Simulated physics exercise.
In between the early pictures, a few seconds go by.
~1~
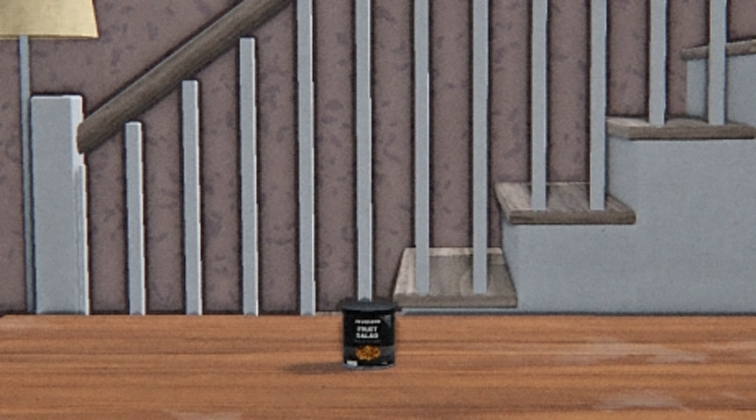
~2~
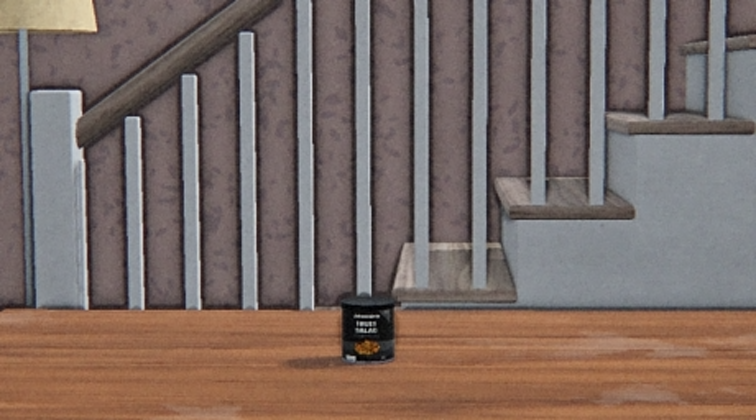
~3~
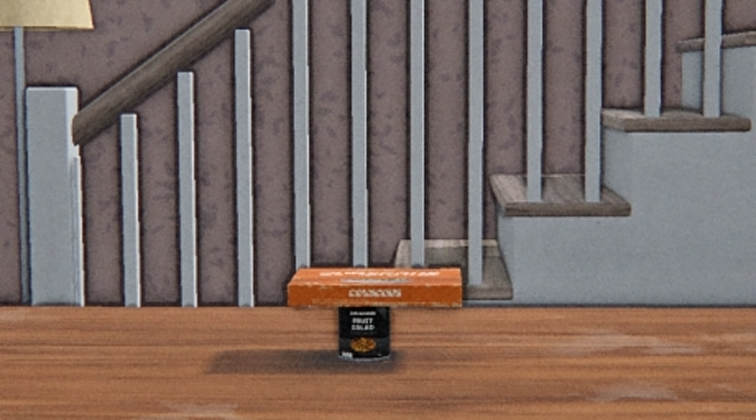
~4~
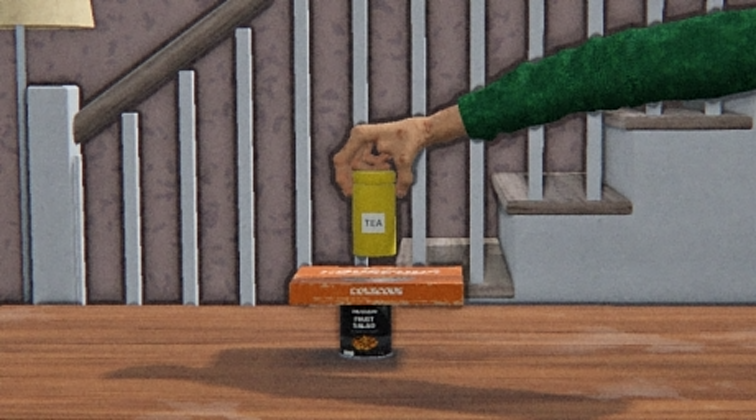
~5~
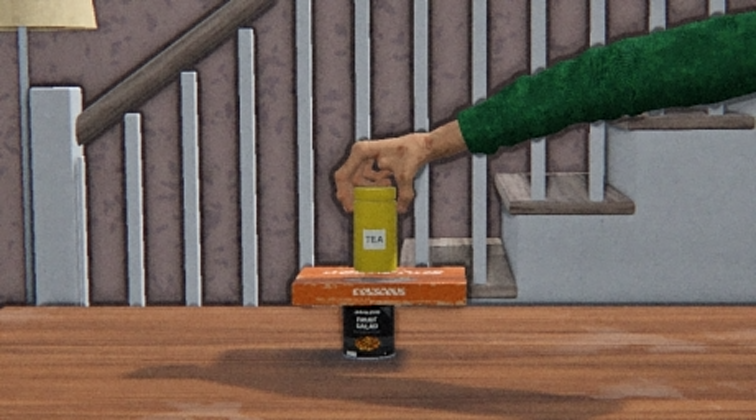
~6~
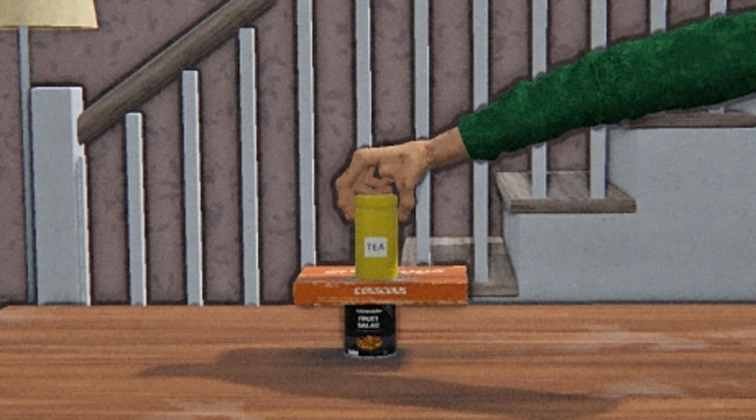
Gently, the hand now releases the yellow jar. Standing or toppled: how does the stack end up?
Honestly, the whole thing stays intact in the end.
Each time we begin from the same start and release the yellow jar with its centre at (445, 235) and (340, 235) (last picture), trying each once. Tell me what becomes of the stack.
Topples, then stands firm.
Then, 0.30 s later than the last frame, all is still.
Then, 0.70 s later than the last frame, yellow jar resting near (376, 237).
When it is over, all 3 as before. End places, in pixels of the last picture, yellow jar near (376, 237). The stack keeps its balance.
